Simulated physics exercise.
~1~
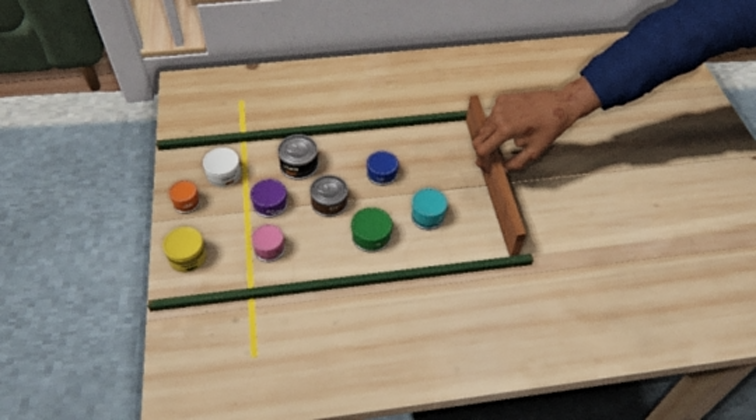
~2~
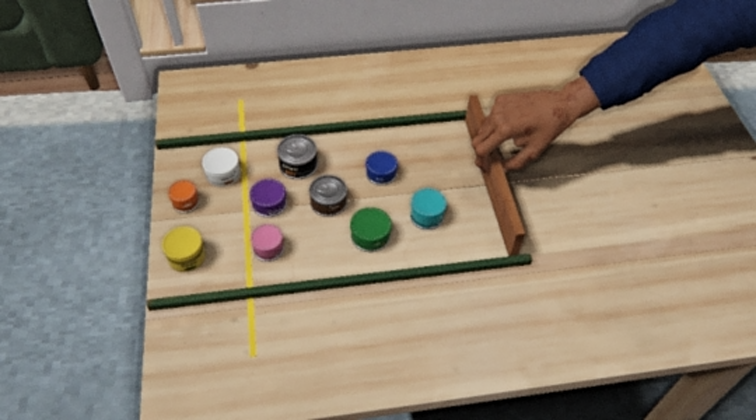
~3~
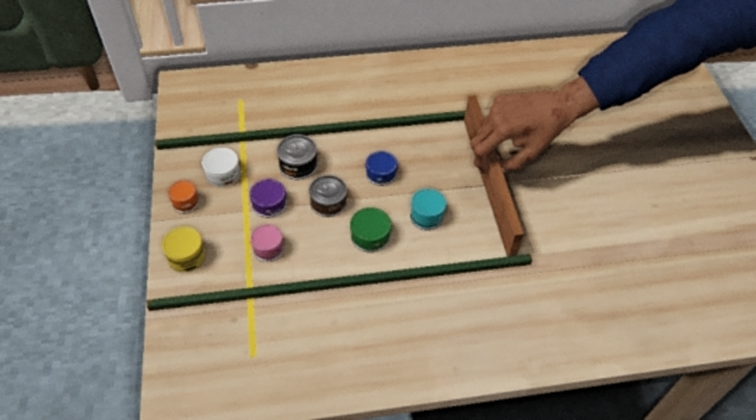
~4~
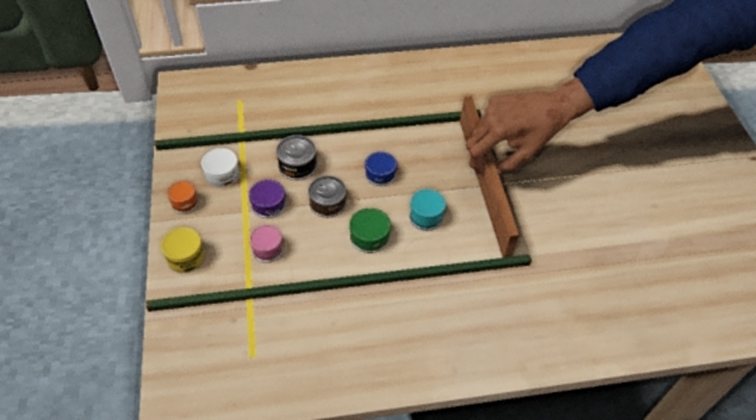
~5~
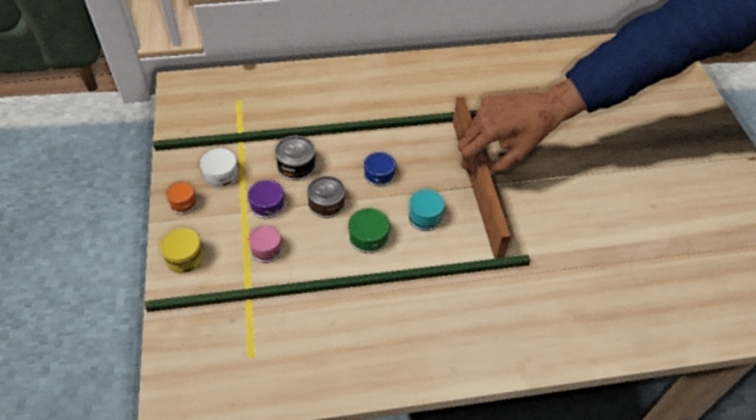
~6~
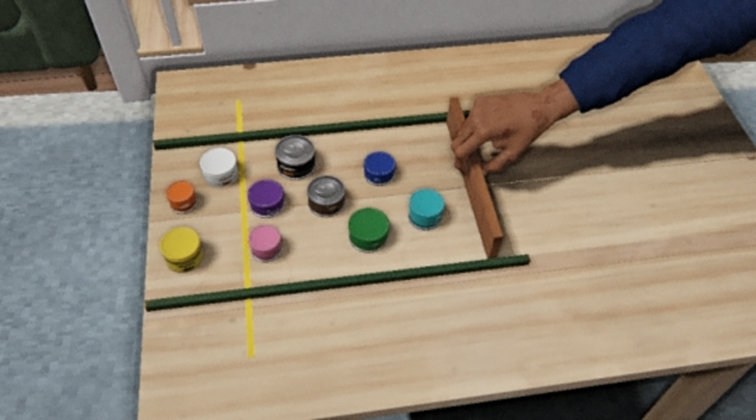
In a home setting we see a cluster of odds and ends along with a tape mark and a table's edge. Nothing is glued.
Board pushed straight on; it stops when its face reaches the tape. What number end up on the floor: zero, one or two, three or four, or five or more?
Zero lost.
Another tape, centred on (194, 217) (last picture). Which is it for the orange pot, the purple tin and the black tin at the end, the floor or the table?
The orange pot is no longer there; as for the purple tin, it is no longer there; and the black tin is still there.
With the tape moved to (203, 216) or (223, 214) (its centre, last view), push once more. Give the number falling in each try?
That would be 2, then 2.
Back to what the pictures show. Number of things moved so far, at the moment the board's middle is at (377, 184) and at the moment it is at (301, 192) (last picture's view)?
The first count is 3, and then it's 7.
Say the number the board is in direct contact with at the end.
That makes 5.
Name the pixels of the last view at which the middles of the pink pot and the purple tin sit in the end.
Roughly (196, 252); the other one roughly (189, 203).
A little later, none off yet; orange pot at rest near (182, 197); yellow tub at rest near (182, 250); white tub at rest near (220, 168).
When it is over, the number that fall off is zero.
